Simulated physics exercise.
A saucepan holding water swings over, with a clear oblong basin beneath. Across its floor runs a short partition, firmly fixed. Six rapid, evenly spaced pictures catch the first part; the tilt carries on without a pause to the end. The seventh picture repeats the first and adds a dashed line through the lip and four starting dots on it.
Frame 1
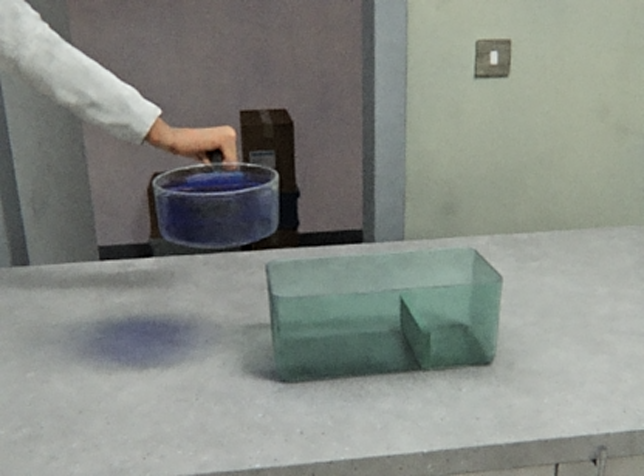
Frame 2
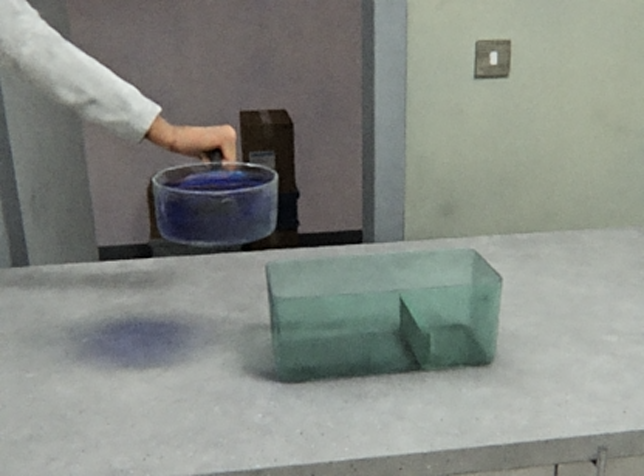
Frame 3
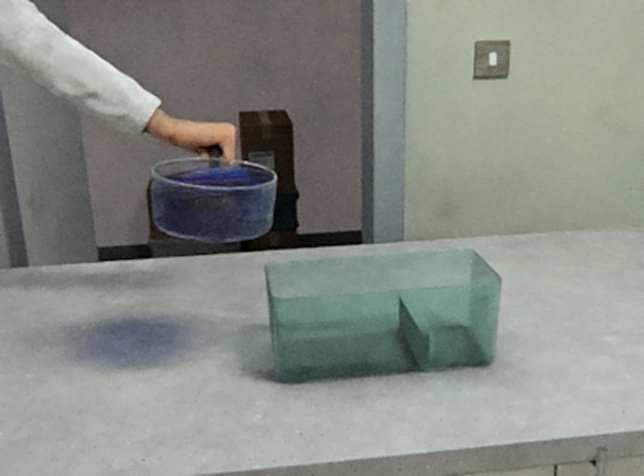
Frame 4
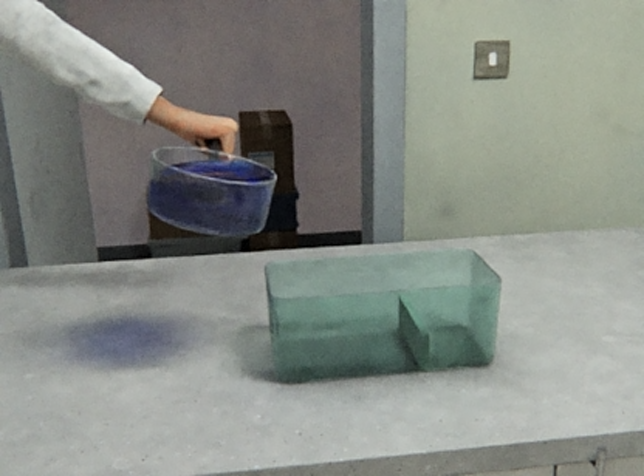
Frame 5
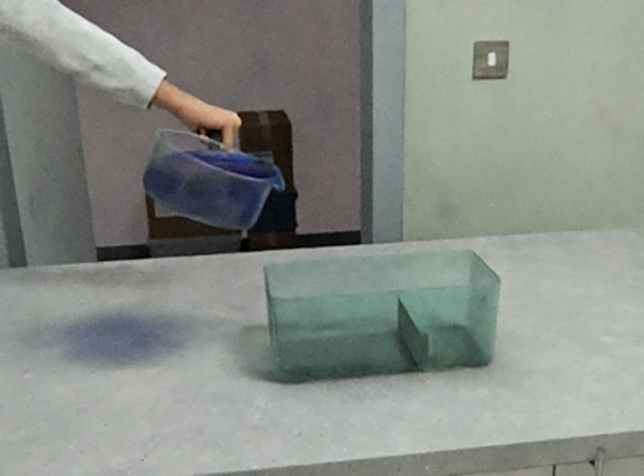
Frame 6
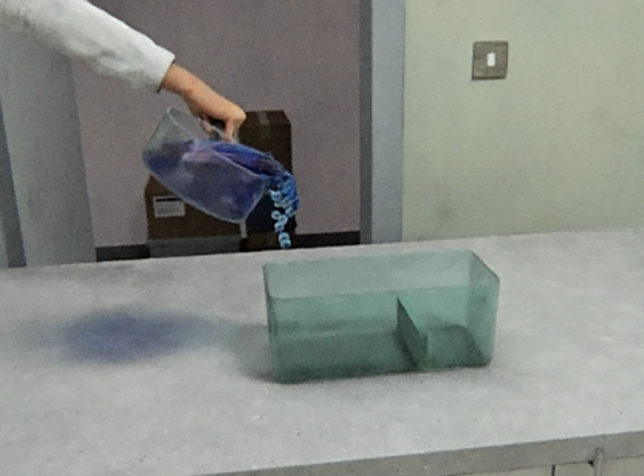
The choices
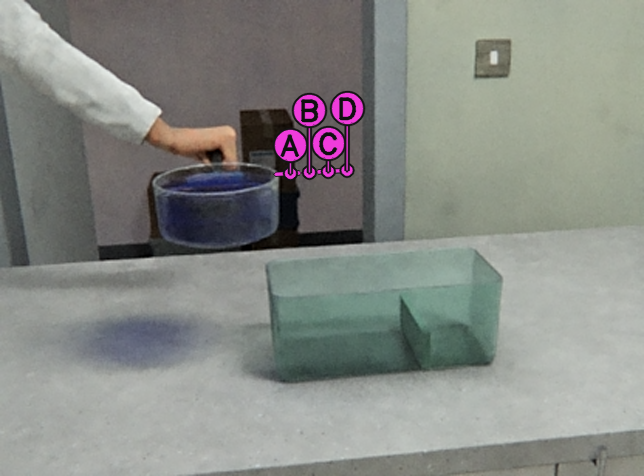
A hand held a clear round pan of blue water above a counter, near a greenish see-through basin with a low divider, then gradually tipped it rightward until water streamed over the lip.
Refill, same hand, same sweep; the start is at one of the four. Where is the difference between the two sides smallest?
C.
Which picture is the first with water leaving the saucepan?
Picture 4.
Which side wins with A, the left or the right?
The left side.
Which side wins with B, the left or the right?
More ends on the left.
In magenta, A at (290, 173); B at (309, 172); C at (328, 171); D at (347, 170).
With A, about 89 % ends left of the wall and 6 % right of it; 5 % is lost outside.
With B, about 68 % ends left of the wall and 30 % right of it.
With C, about 48 % ends left of the wall and 51 % right of it.
With D, about 33 % ends left of the wall and 65 % right of it.
